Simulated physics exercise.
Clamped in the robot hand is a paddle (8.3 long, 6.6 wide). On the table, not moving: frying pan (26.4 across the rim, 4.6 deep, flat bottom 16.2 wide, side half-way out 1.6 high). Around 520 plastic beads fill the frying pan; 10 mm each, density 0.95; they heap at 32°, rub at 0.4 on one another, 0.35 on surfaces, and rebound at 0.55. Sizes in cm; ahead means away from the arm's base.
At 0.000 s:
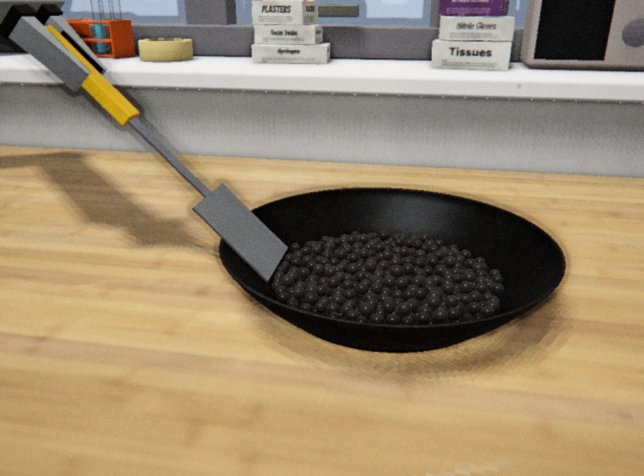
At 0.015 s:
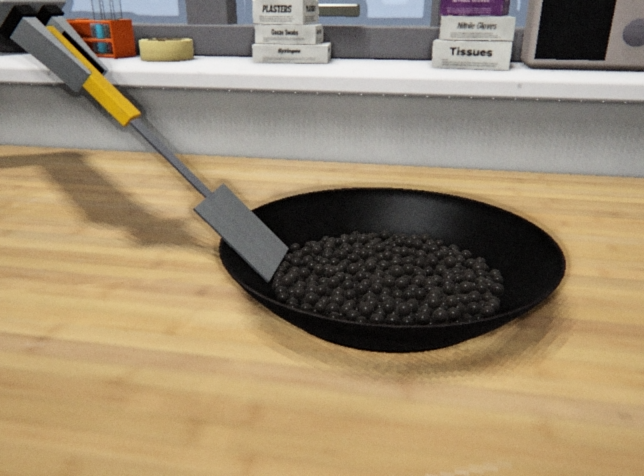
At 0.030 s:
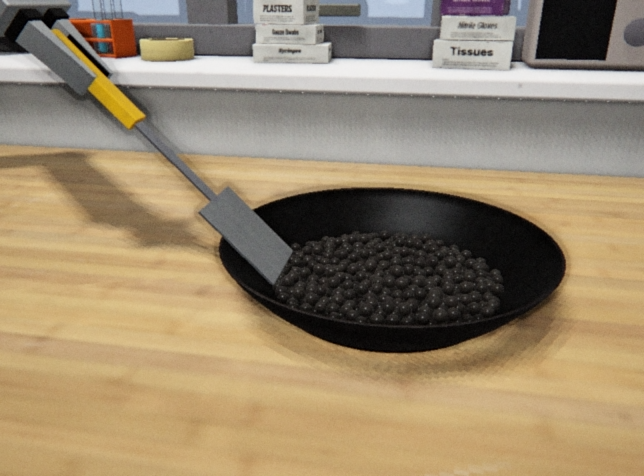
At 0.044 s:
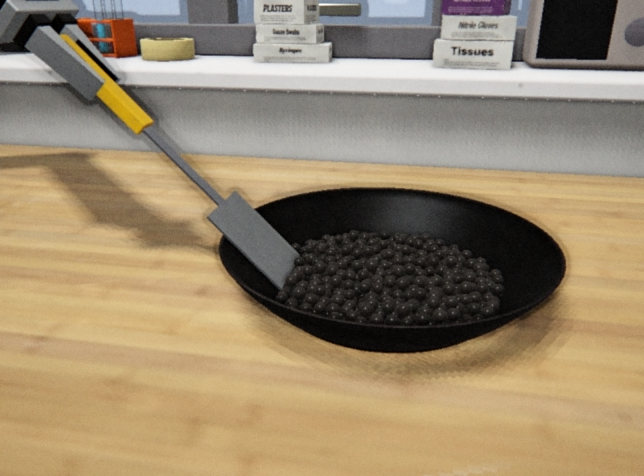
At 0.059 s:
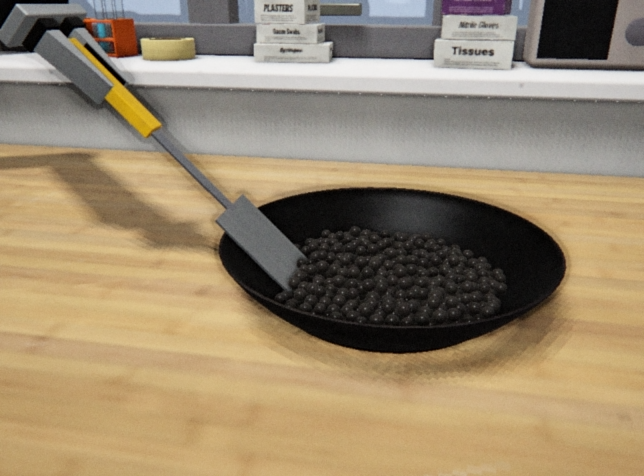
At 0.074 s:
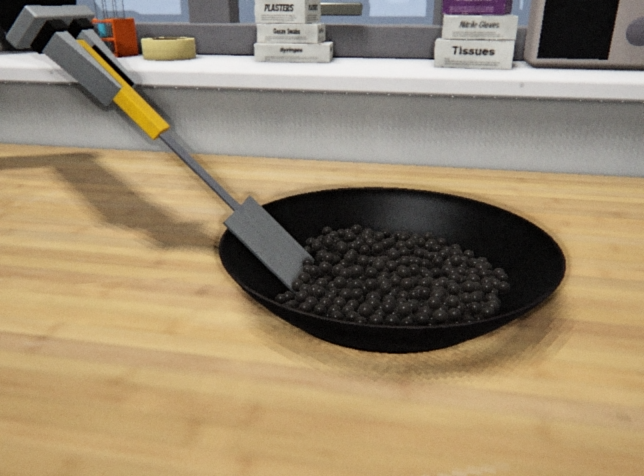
On a wooden countertop, a robot hand holds a grey and yellow paddle slanted against the left inside of a black frying pan heaped with dark beads. The paddle stays nearly still at first, then slides slowly a short way right, nudging the nearest beads slightly while the pan stays put.
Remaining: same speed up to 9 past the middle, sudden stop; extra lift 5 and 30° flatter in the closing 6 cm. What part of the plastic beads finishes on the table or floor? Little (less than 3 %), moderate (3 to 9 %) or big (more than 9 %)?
On the table or floor the share is moderate, 3 to 9 %.
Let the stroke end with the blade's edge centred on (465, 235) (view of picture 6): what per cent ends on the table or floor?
About 0 per cent.
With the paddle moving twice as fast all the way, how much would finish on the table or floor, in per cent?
Then about 10 per cent.
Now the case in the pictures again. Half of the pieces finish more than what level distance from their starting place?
About 2 cm.
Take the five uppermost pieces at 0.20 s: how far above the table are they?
About 4 cm.
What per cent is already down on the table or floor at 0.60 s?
About 6 per cent.
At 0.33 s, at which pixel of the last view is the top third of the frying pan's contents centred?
Near (460, 266).
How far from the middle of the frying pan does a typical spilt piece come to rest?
Some 24 cm.
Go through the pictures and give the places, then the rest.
Paddle top edge at (208, 195), sloping 45°; upper third of the load around (386, 272), from x 280 to 500, top at y 235; 517 in the frying pan, in the first picture.
Paddle top edge at (209, 195), sloping 45°; upper third of the load around (386, 272), from x 280 to 500, top at y 235, in the second picture.
Paddle top edge at (214, 198), sloping 45°; upper third of the load around (385, 271), from x 280 to 500, top at y 235, in the third picture.
Paddle top edge at (221, 203), sloping 45°; upper third of the load around (376, 268), from x 280 to 500, top at y 235, in the fourth picture.
Paddle top edge at (229, 207), sloping 45°; upper third of the load around (376, 266), from x 280 to 500, top at y 230, in the fifth picture.
Paddle top edge at (237, 208), sloping 45°; upper third of the load around (379, 266), from x 280 to 505, top at y 230; 517 in the frying pan, in the sixth picture.
After 0.20 s, sloping 45°, highest piece 5 above the table; 517 in the frying pan.
After 0.33 s, sloping 34°, highest piece 5 above the table; 517 in the frying pan.
After 0.60 s, sloping 15°, highest piece 5 above the table; 489 in the frying pan, 26 on the table or floor, 2 on the blade or in flight.
After 1.65 s, sloping 15°, highest piece 4 above the table; 489 in the frying pan, 28 on the table or floor.
At rest, 489 in the frying pan, 28 on the table or floor. That is 5 % on the table or floor.
